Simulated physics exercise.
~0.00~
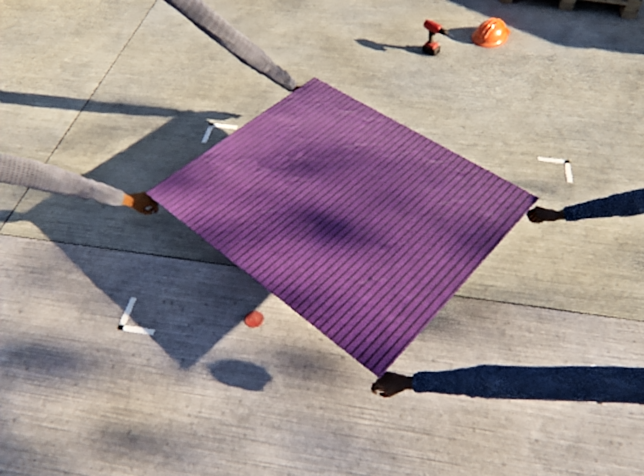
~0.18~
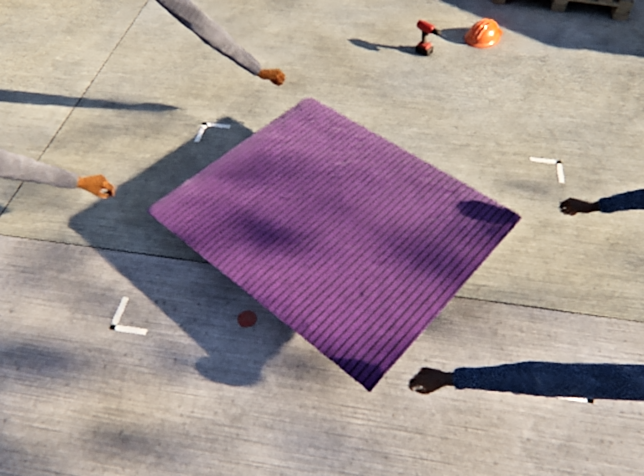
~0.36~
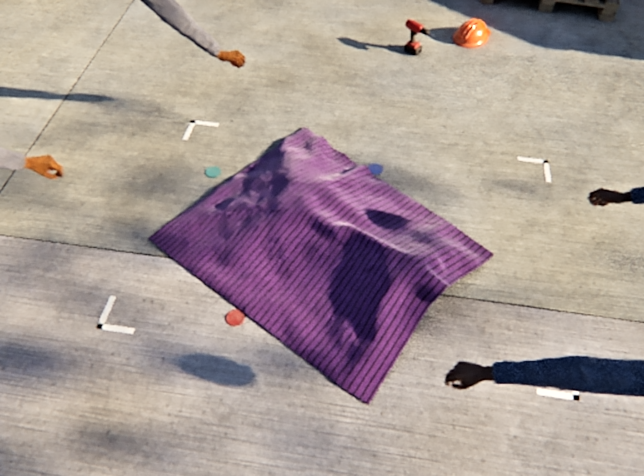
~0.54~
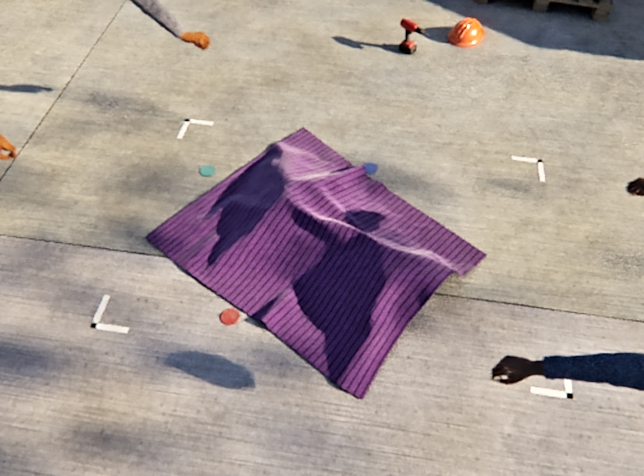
At the start, four outstretched hands hold a purple, finely striped sheet flat above a sunlit concrete floor, with an orange helmet and a drill lying beyond it. The hands let go and draw back toward the left and right as the sheet drops, its shadow sliding in beneath it. It comes down over raised shapes hidden underneath, sagging into folds between them. Its edges spread on the ground while the hands retreat farther. It ends draped in peaks and creases, with small teal, blue and red discs still uncovered around its edges.
